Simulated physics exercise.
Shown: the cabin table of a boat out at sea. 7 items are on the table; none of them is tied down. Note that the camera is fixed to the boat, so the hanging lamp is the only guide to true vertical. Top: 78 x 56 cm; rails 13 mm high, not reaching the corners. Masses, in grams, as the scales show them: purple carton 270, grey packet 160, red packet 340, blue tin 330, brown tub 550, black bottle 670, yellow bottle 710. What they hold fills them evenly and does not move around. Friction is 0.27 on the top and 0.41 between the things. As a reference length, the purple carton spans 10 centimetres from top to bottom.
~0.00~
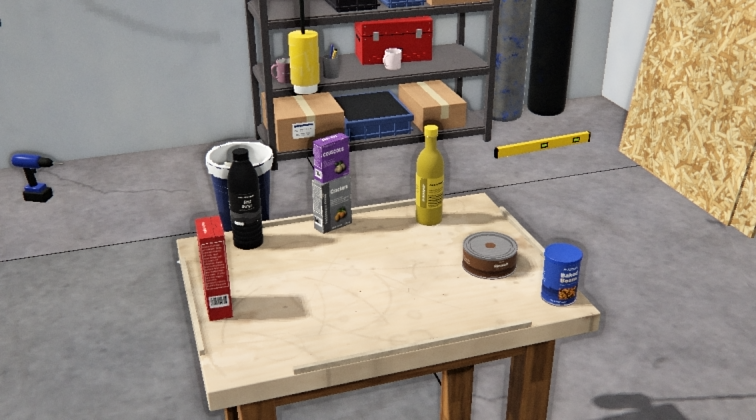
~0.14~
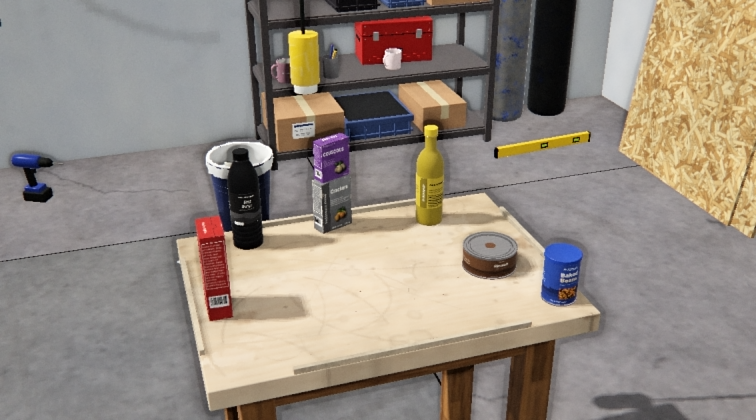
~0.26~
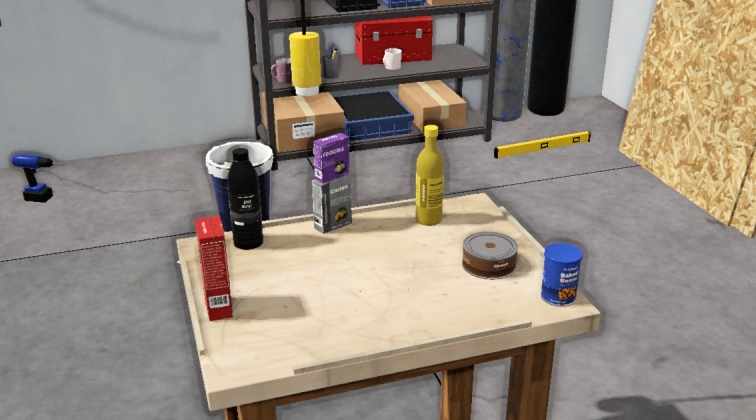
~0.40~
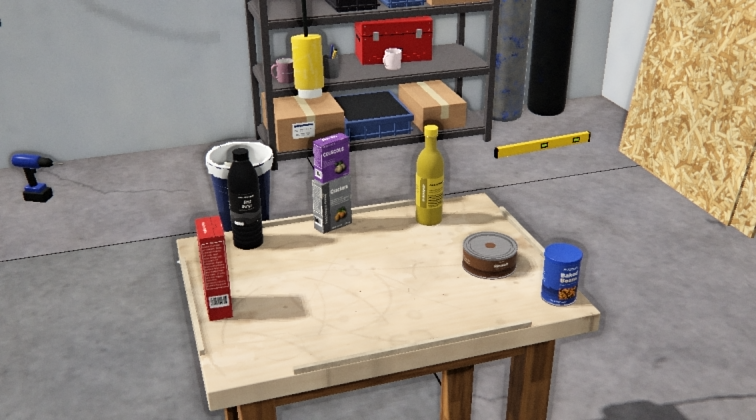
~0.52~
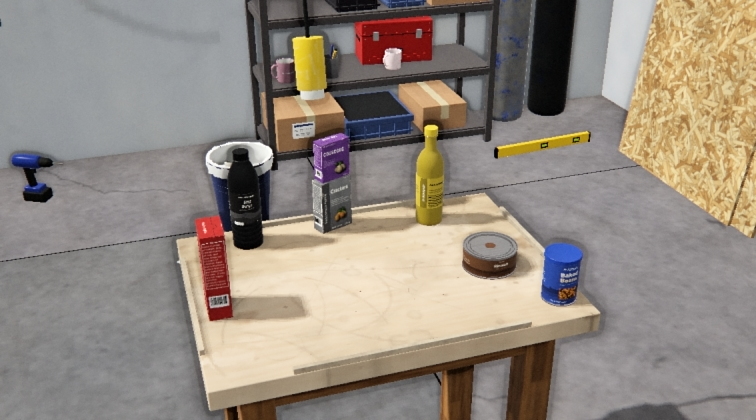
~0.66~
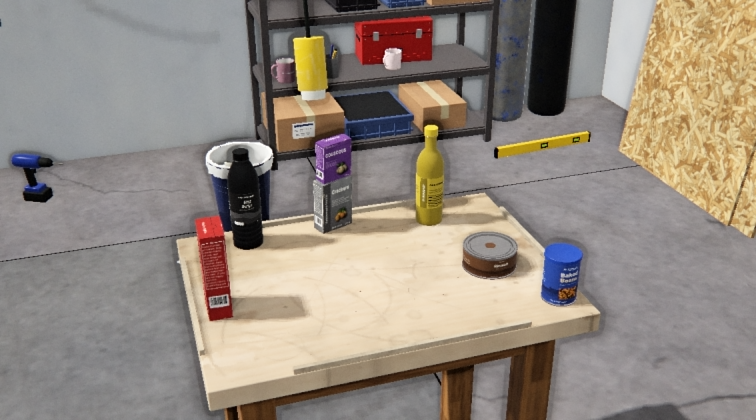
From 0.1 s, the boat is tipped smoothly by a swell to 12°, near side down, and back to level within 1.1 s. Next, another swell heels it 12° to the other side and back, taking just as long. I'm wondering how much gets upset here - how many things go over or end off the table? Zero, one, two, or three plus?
I'd say two things.
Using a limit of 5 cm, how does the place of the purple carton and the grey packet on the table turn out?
As for the purple carton, it winds up somewhere else, and the grey packet winds up somewhere else.
After 0.86 s, boat heeled 8°, near side down; purple carton tipped 19° from how it sat near (347, 167); grey packet tipped 19° from how it sat near (338, 204).
After 0.96 s, boat heeled 5°, near side down; purple carton tipped 40° from how it sat near (364, 187); grey packet tipped 41° from how it sat near (344, 210).
After 1.06 s, boat heeled 2°, near side down; purple carton tipped 74° from how it sat near (387, 241); grey packet on its side near (354, 231).
After 1.16 s, boat level; purple carton on its side near (398, 261); grey packet on its side near (355, 233).
At rest (2.8 s), tipped over on the table, purple carton and grey packet; the other 5 in place, give or take 5 cm. In the last view, purple carton near (401, 264), grey packet near (355, 233).
